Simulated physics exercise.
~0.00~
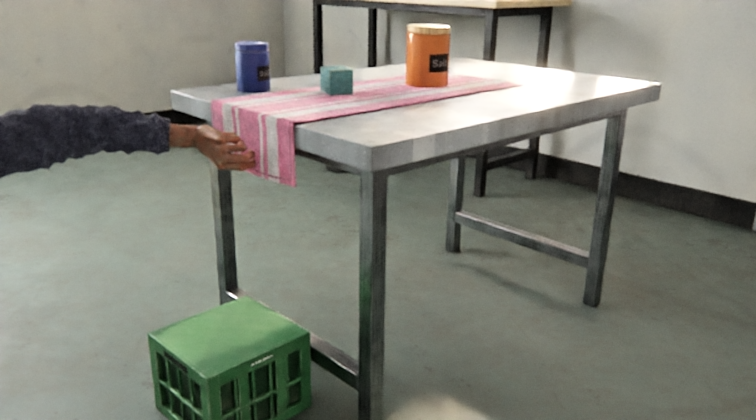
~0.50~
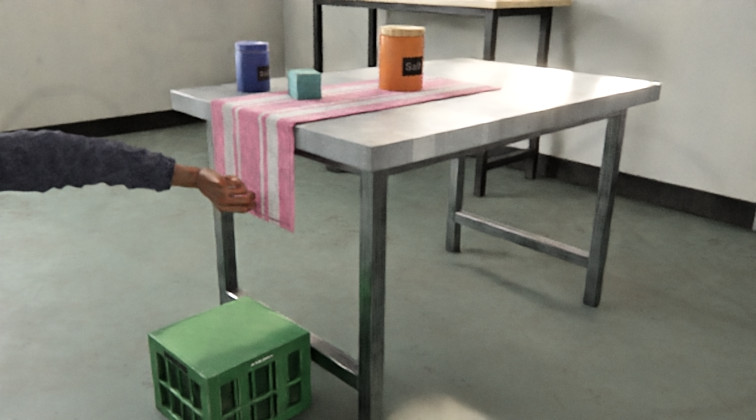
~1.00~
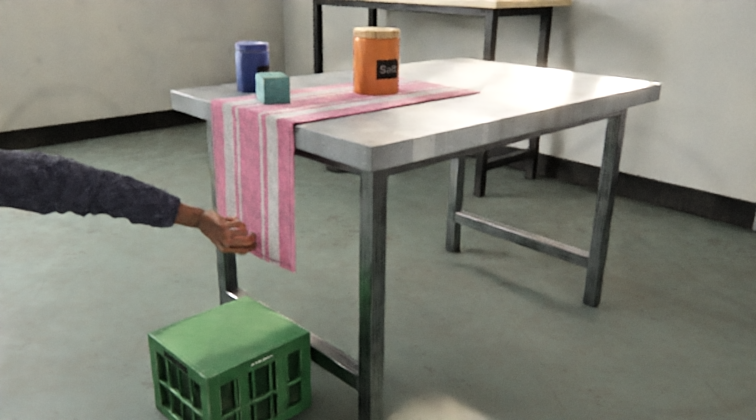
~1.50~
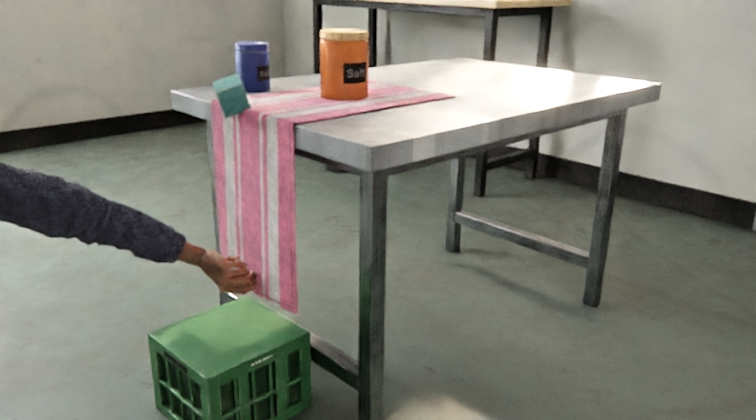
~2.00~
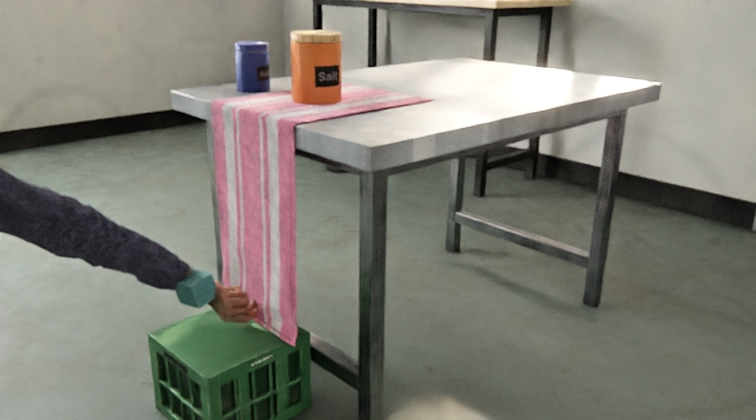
Grey table indoors, hand pulling pink towel down, orange canister riding along upright, turquoise block tipping off, hem reaching green crate.
